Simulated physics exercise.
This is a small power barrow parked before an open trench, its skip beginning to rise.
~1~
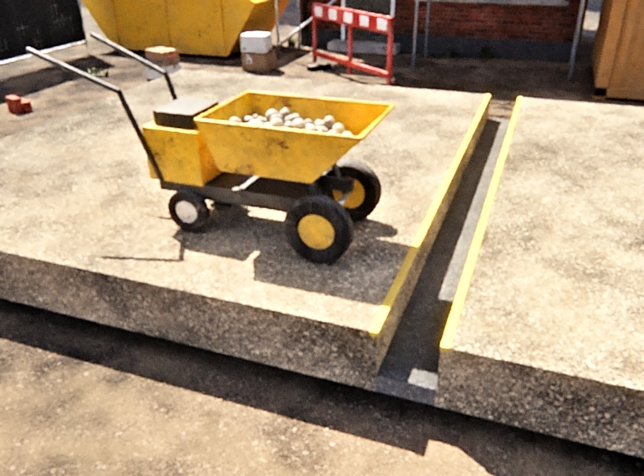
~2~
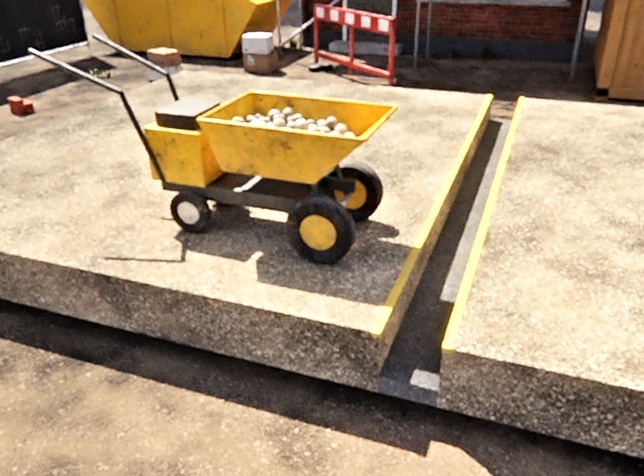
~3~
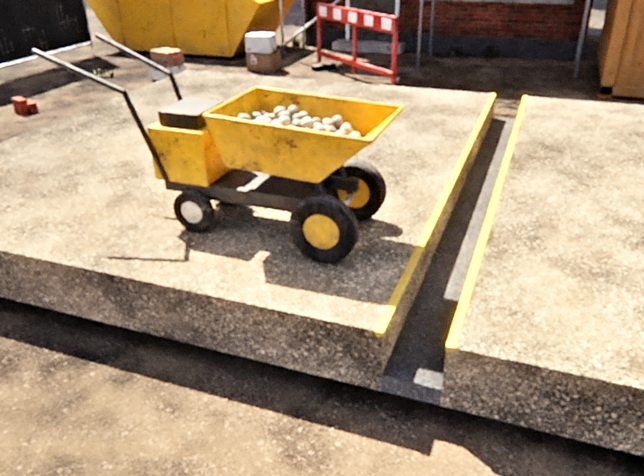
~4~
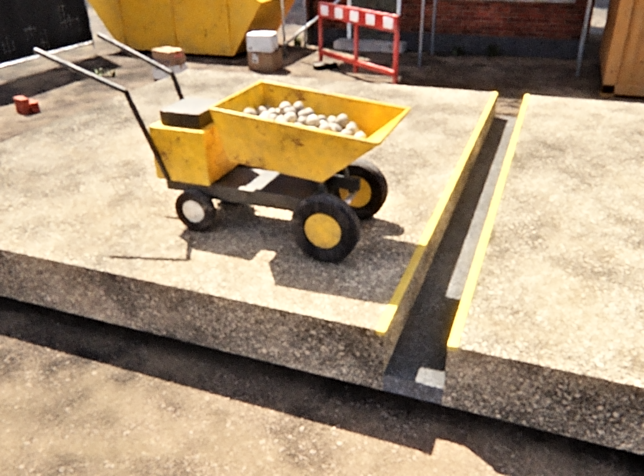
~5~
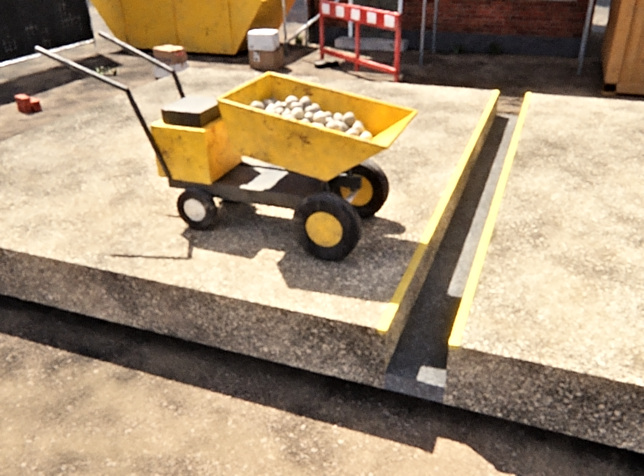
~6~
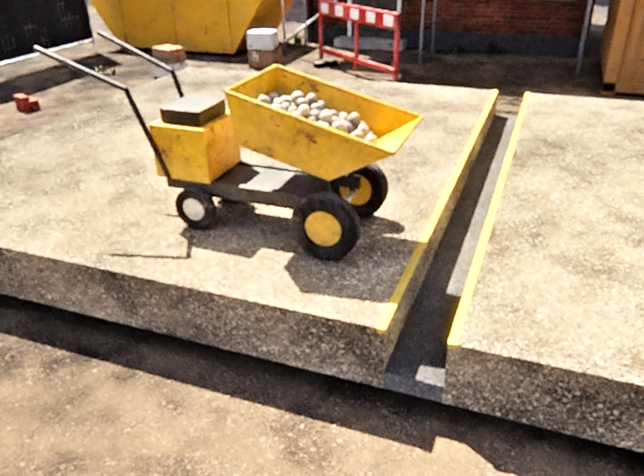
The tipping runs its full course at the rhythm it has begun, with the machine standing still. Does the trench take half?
The trench ends with the larger part of it.
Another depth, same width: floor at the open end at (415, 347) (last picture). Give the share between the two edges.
Roughly 30 in a hundred.
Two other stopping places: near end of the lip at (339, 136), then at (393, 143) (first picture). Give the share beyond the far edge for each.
About 0 and 70 per cent.
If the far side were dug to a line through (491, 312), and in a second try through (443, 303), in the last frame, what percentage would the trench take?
Near 100 % and 20 %.
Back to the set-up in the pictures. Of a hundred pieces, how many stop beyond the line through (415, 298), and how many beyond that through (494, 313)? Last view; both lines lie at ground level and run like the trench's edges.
About 80 and 20 per cent.
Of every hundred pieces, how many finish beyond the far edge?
Roughly 25 in a hundred.
Shortly afterwards, skip tipped steeply; the whole lot in the skip.
Next, skip tipped right over; near half in the skip; near a third in or heaped over the trench; near a quarter beyond it.
Some moments later, skip tipped right over; the bulk in or heaped over the trench; near a quarter beyond it.
In the end, skip tipped right over; the bulk in or heaped over the trench; near a quarter beyond it.
